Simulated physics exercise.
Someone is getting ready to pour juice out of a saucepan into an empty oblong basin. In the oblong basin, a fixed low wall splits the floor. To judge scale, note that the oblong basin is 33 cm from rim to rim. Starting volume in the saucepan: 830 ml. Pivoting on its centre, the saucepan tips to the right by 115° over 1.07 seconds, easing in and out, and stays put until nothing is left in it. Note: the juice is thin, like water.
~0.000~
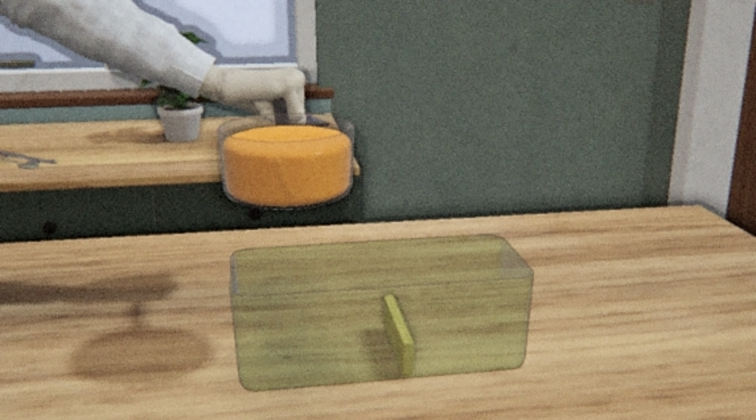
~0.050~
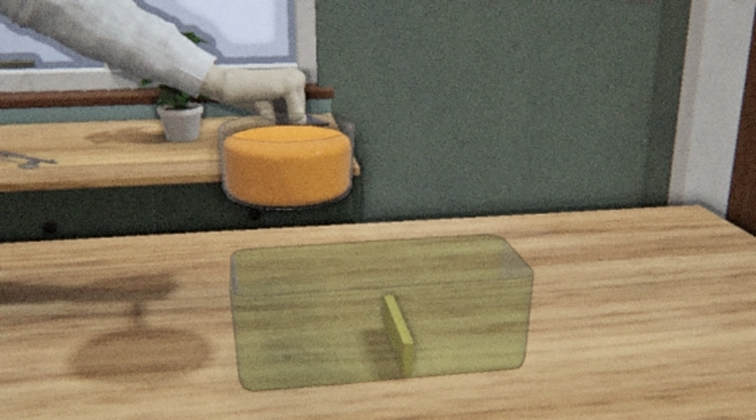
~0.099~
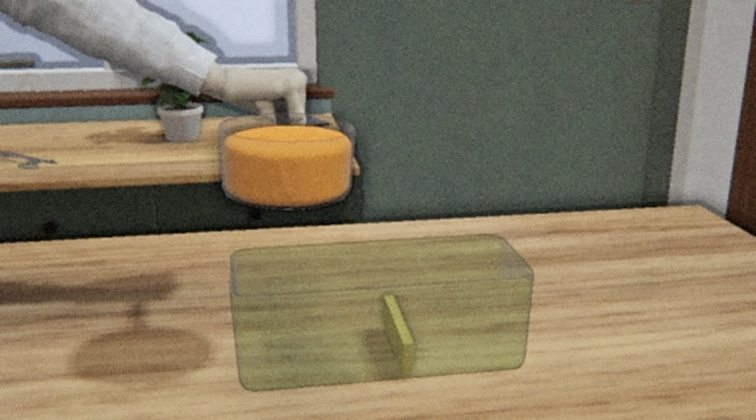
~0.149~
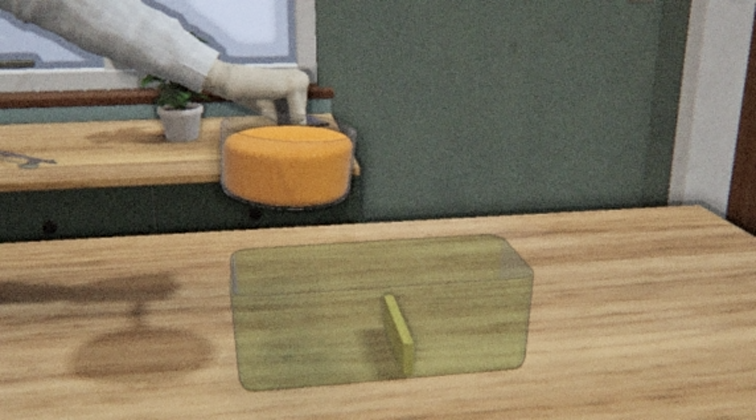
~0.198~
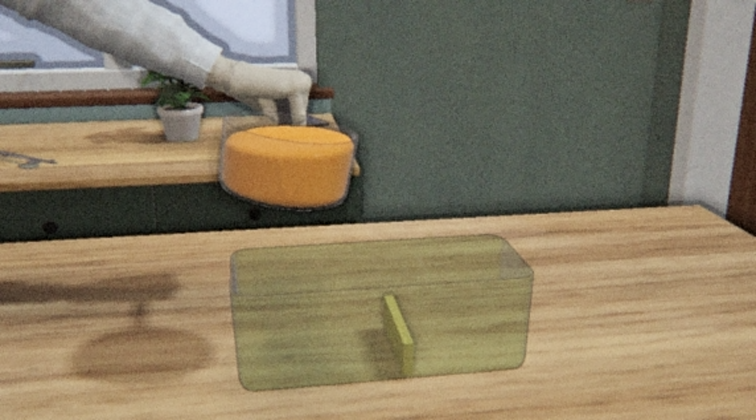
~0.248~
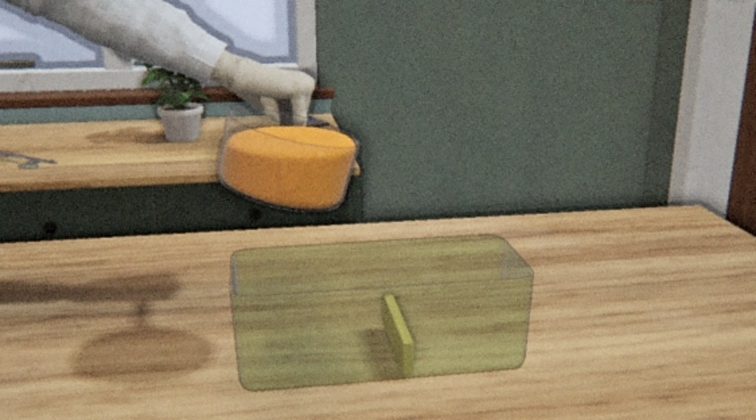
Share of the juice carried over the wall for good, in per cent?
Near 60 per cent.
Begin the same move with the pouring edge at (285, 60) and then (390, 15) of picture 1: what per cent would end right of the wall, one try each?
10 and 85 %.
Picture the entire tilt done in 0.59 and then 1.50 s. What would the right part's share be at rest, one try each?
In order, 40 and 65 per cent.
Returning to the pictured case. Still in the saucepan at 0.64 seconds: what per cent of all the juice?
Fraction remaining: Approx. 44 per cent.
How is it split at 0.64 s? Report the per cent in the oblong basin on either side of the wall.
Lab note: Left near 2 %, right near 18.
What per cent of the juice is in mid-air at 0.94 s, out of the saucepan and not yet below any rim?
About 6 % of the total.
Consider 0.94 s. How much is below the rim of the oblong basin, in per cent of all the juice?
About 88 %.
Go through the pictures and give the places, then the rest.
In the first frame, tilt 0°; pouring edge (352, 126); surface from (222, 141) to (349, 137); the oblong basin's rim runs from (232, 274) to (518, 256); the wall's top is at (398, 319).
In the second frame, tilt 1°; pouring edge (352, 127); surface from (222, 141) to (349, 137).
In the third frame, tilt 2°; pouring edge (353, 129); surface from (223, 141) to (349, 138).
In the fourth frame, tilt 5°; pouring edge (354, 132); surface from (224, 140) to (351, 138).
In the fifth frame, tilt 9°; pouring edge (356, 137); surface from (224, 141) to (352, 139).
In the sixth frame, tilt 15°; pouring edge (357, 143); surface from (225, 142) to (355, 139).
By 0.64 s the tilt is 76° and 44 per cent is still to pour, 2 is left of the wall and 18 right of it.
By 0.94 s the tilt is 111° and 5 per cent is still to pour, 29 is left of the wall and 60 right of it.
By 1.24 s the tilt is 115° and 0 per cent is still to pour, 40 is left of the wall and 59 right of it.
By 1.57 s the tilt is 115° and 0 per cent is still to pour, 40 is left of the wall and 60 right of it.
At rest 40 per cent lies left of the wall, 60 right of it and 1 outside.
